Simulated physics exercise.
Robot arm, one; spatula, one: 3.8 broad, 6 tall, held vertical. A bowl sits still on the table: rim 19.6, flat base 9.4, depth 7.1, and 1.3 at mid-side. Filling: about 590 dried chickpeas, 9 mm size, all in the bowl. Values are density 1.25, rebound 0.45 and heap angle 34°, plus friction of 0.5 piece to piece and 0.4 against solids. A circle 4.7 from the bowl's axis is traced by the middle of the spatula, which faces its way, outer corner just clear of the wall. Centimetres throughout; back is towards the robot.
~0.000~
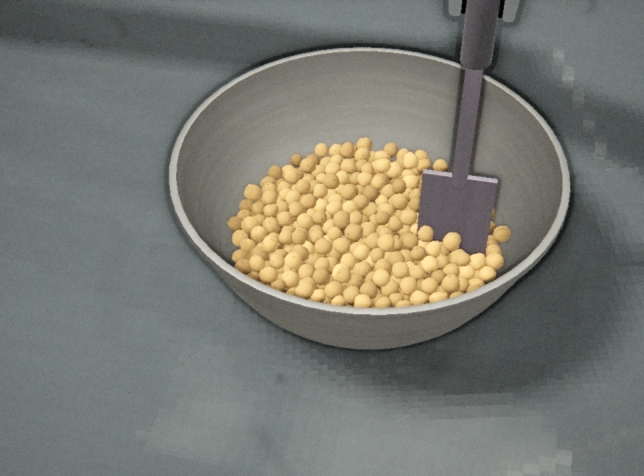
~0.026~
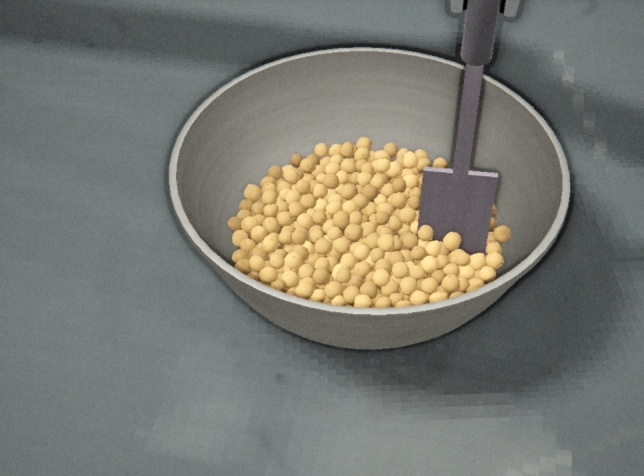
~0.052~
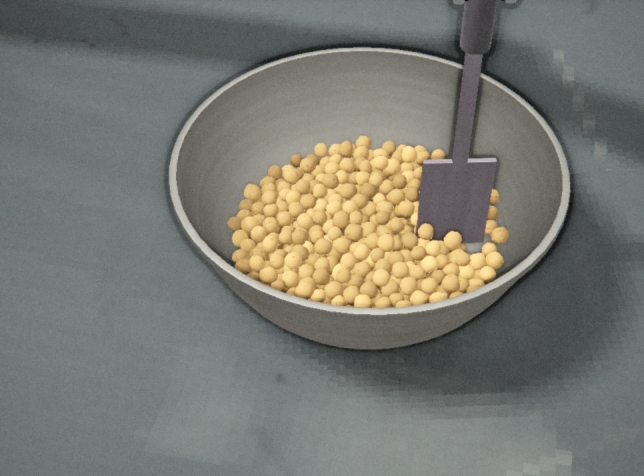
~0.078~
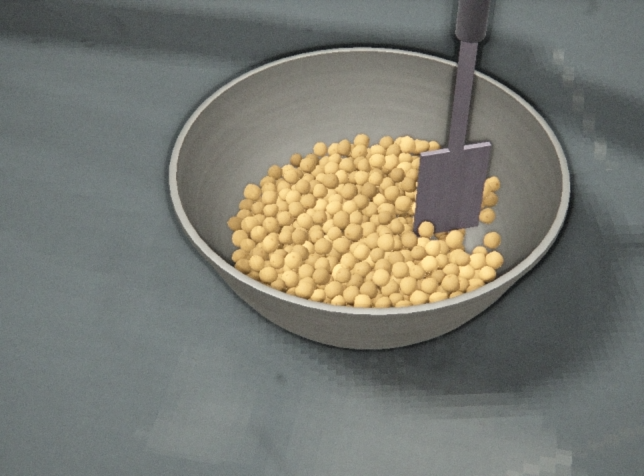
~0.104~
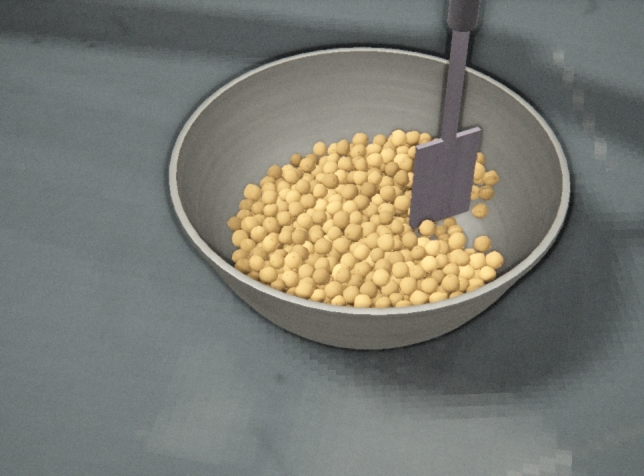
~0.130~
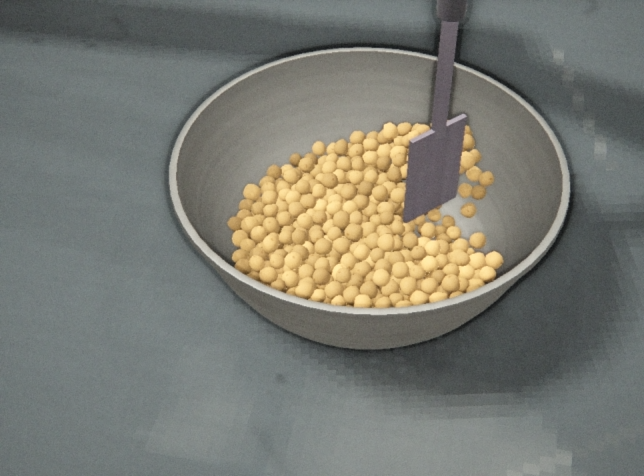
A dark spatula hanging from above swept slowly away toward the back of a gray bowl of chickpeas, turning as it went, pushing some into a higher heap and leaving a small bare patch behind.
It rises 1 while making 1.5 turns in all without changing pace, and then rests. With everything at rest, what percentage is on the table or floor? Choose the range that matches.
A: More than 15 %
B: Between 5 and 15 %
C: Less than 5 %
Less than 5 % (C).
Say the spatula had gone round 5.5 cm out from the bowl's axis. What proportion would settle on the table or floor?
Close to 0 in a hundred then.
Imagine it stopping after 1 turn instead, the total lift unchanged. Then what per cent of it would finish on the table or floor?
Estimate: About 0 percent.
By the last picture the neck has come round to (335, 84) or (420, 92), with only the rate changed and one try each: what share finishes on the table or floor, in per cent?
Roughly 20 per cent on the first try and 0 per cent on the second.
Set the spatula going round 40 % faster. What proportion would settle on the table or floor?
About 0 percent, I'd say.
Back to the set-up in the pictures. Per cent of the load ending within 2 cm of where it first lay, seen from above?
Roughly 10 percent of the load.
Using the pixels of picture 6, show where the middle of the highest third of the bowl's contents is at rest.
(284, 237).
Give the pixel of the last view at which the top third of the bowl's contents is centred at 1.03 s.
Somewhere around (370, 154), I think.
By 0.58 s, 241° round, highest piece 7 above the table; 592 in the bowl.
By 1.03 s, 75° round, highest piece 7 above the table; 592 in the bowl.
By 1.45 s, 180° round, highest piece 5 above the table; 592 in the bowl.
By 2.15 s, 180° round, highest piece 5 above the table; 592 in the bowl.
Final count, 592 in the bowl. That is 0 % on the table or floor.
